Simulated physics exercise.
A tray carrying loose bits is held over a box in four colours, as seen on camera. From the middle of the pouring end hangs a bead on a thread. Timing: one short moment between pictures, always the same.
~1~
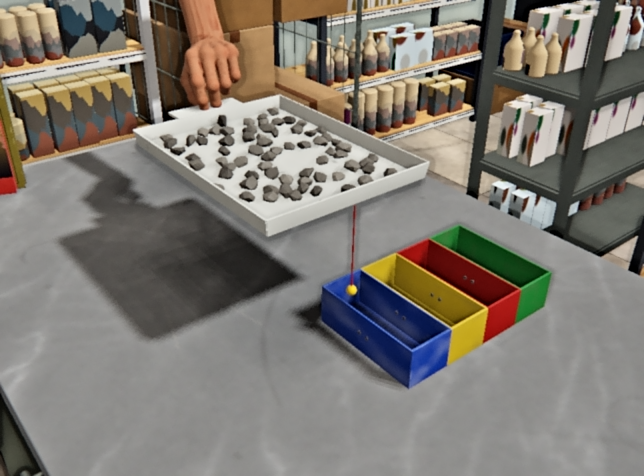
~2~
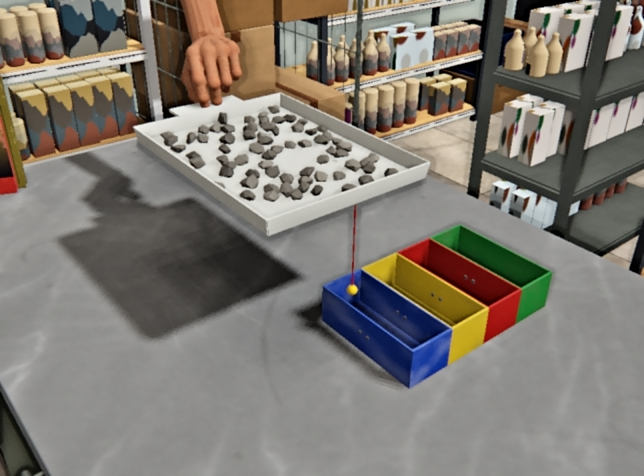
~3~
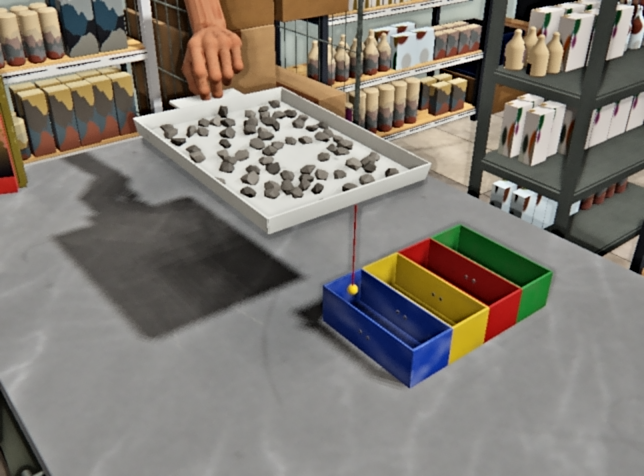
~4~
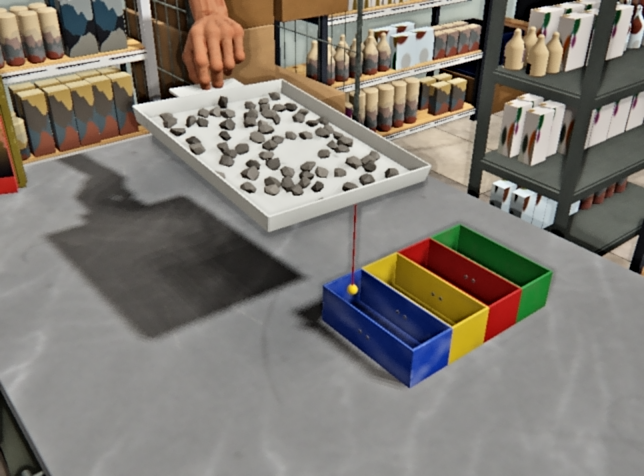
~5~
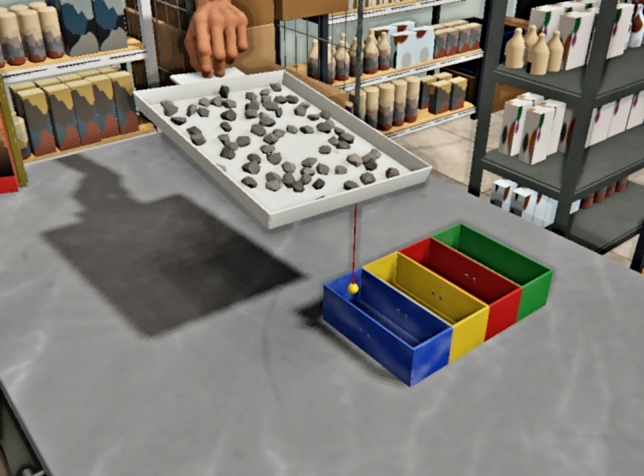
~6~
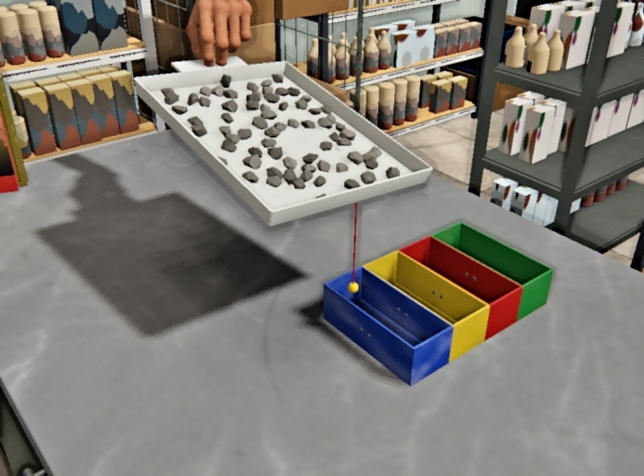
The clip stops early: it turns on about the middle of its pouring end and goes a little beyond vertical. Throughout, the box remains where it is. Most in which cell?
Yellow cell.
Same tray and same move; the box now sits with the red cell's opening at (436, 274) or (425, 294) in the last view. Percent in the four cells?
First case: Some 100 %; second case: Some 100 %.
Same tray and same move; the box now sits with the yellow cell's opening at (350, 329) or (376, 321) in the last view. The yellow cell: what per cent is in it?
0 and 0 in a hundred.
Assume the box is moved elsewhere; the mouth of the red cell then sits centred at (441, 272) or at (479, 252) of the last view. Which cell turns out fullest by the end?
Yellow, then that blue cell.
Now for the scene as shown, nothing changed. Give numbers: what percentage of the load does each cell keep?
The blue cell holds about 20 %, the yellow cell about 70 %, the red cell about 10 % and the green cell about 0 %.
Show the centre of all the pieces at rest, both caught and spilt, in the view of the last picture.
I'd put the middle somewhere around (418, 315).
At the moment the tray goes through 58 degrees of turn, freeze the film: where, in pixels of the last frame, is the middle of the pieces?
Look around (383, 165) in the last picture.
Shortly afterwards, tray tipped steeply; all but a few on the tray; only a few falling or outside the box.
Next, tray tipped right over; near a third on the tray; near half in the yellow cell; a little in the blue cell; a little in the red cell; a little falling or outside the box.
Some moments later, tray tipped past a quarter turn; the bulk in the yellow cell; near a quarter in the blue cell; a little in the red cell.
In the end, tray tipped past a quarter turn; the bulk in the yellow cell; near a quarter in the blue cell; a little in the red cell; none at all in the green cell.
